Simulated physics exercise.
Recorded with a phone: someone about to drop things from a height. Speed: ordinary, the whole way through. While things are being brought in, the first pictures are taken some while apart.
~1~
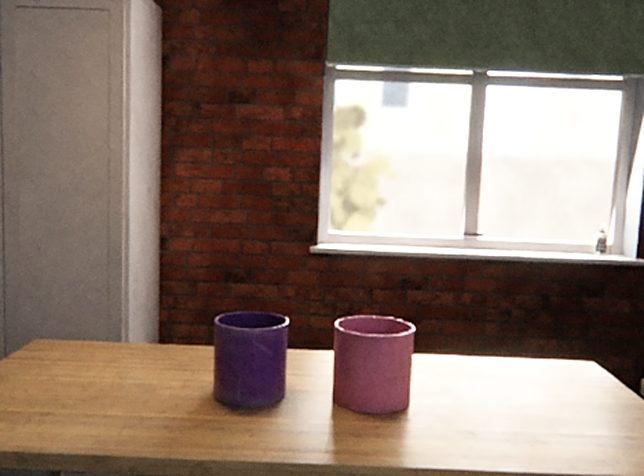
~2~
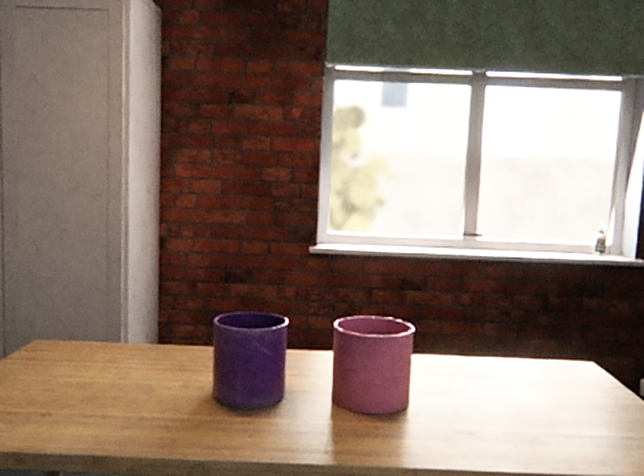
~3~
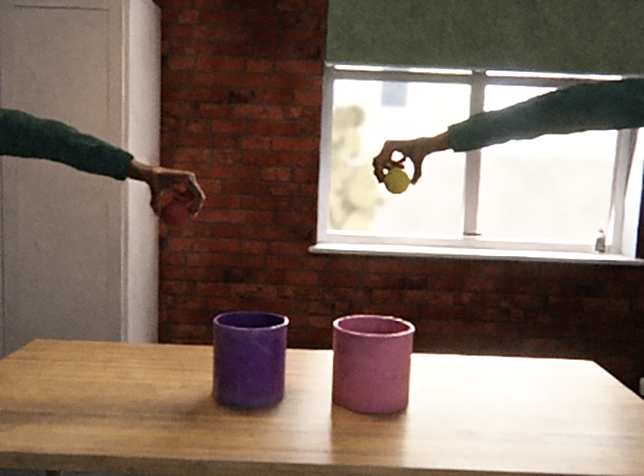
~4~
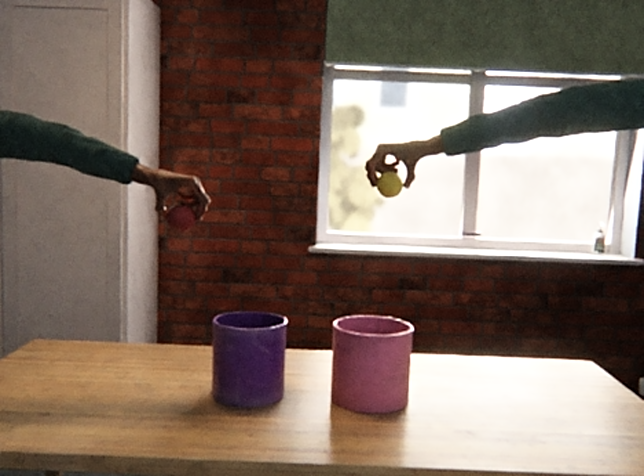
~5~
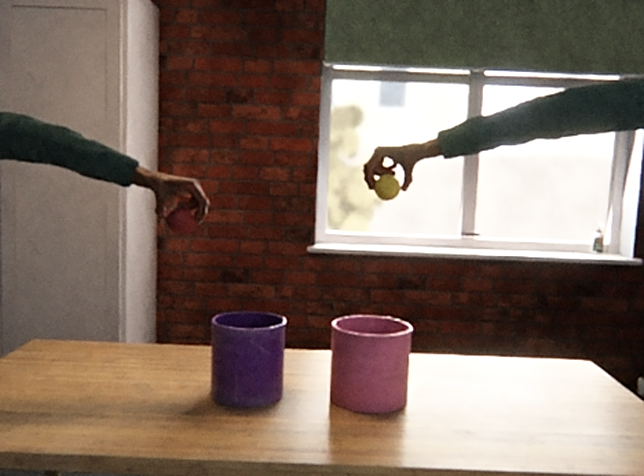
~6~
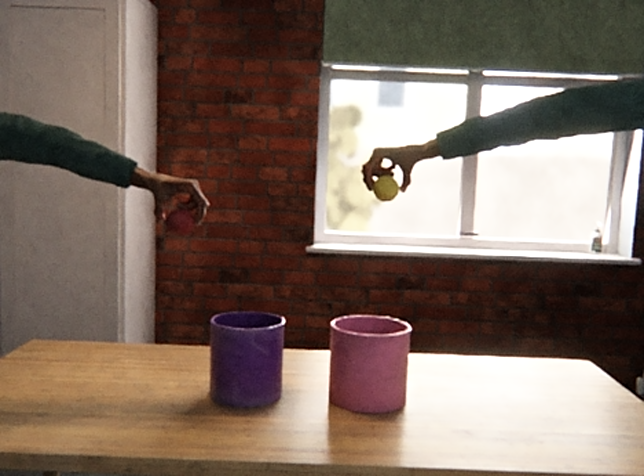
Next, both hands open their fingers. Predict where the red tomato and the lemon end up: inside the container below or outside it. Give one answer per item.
The red tomato ends up outside; the lemon ends up inside.
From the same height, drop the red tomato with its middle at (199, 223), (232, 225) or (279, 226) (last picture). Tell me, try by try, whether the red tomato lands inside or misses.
Does not go in; drops in; drops in.
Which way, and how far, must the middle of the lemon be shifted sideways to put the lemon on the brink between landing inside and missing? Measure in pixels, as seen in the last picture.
Direction right, distance some 28 pixels.
Then, 0.16 s past the last view, red tomato travelled about its own width near (180, 254); lemon travelled about its own width near (385, 221).
Then, 0.24 s past the last view, red tomato in the air near (179, 309); lemon in the air near (382, 277).
Then, 0.30 s past the last view, red tomato in the air near (178, 367); lemon in the air near (379, 336).
Finally, the red tomato ends up outside, near (178, 378); the lemon drops into the container, near (377, 383).
